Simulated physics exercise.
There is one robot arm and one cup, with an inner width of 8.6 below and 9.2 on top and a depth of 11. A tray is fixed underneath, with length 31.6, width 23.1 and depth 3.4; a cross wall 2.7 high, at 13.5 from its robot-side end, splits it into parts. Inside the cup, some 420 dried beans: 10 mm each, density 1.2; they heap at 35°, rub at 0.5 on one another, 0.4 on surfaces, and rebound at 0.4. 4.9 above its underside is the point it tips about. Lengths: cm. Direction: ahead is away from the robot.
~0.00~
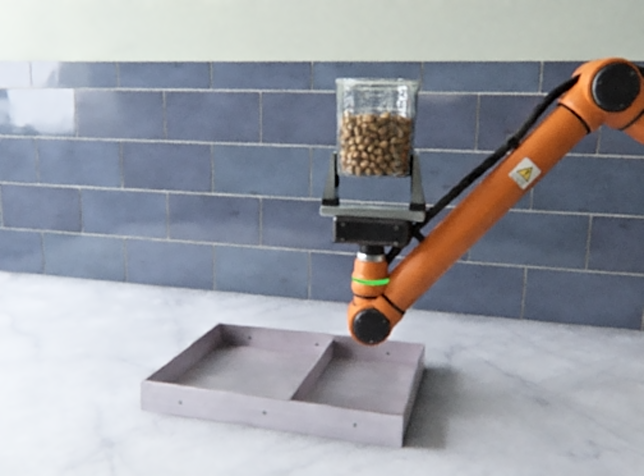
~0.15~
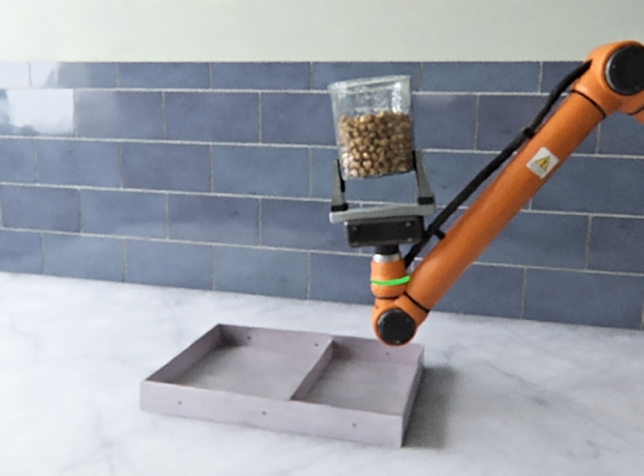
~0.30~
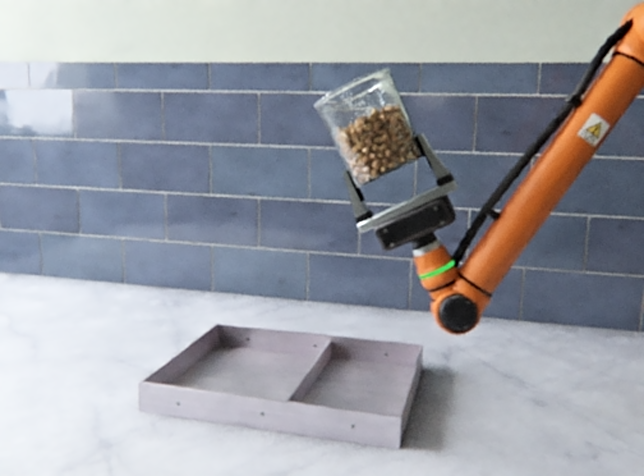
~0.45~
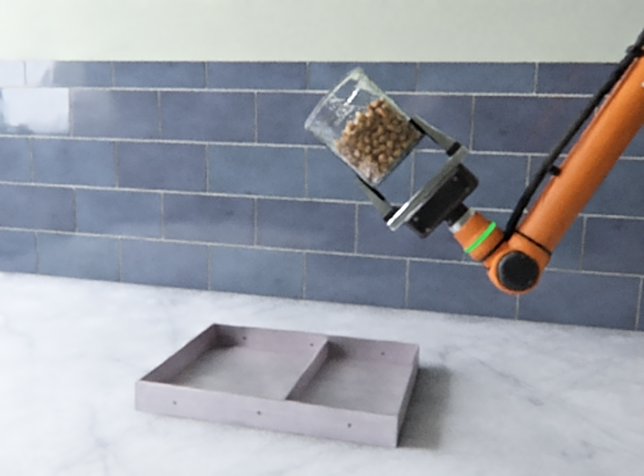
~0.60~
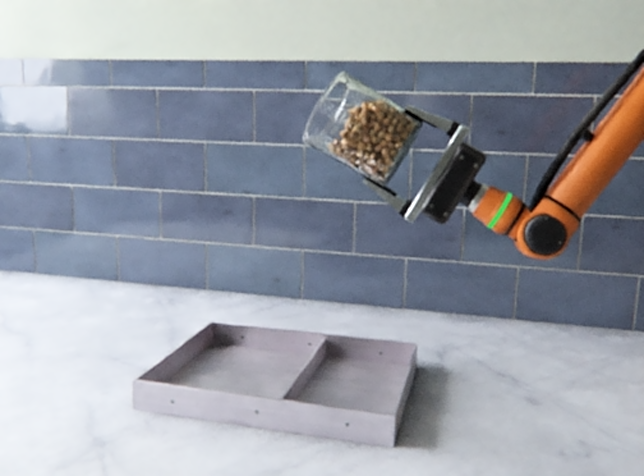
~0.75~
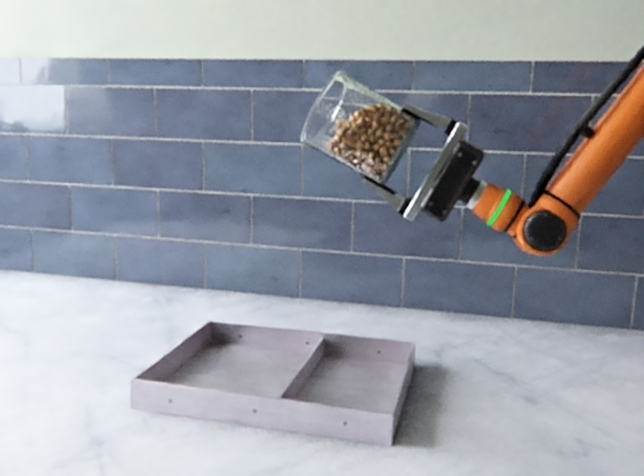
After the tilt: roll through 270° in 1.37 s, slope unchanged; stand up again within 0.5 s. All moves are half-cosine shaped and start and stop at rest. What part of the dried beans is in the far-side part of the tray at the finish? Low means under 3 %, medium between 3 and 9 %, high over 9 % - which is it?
Low.
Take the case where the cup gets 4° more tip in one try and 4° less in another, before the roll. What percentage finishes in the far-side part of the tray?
About 0 and 0 per cent.
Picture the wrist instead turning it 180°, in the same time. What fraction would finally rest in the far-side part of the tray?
Roughly 0 %.
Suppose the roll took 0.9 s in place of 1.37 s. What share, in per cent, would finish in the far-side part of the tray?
You'd be looking at some 0 per cent.
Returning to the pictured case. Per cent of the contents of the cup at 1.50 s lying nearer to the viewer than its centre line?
Around 55 percent.
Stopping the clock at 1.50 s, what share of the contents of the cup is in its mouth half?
Around 25 percent.
After 1.50 s, tipped 63°, highest piece 38 above the table; 424 in the cup.
After 2.25 s, tipped 54°, highest piece 37 above the table; 424 in the cup.
After 2.82 s, upright, highest piece 40 above the table; 424 in the cup.
After 3.52 s, upright, highest piece 40 above the table; 424 in the cup.
In the end, 424 in the cup. That is 0 % in the far-side part of the tray.
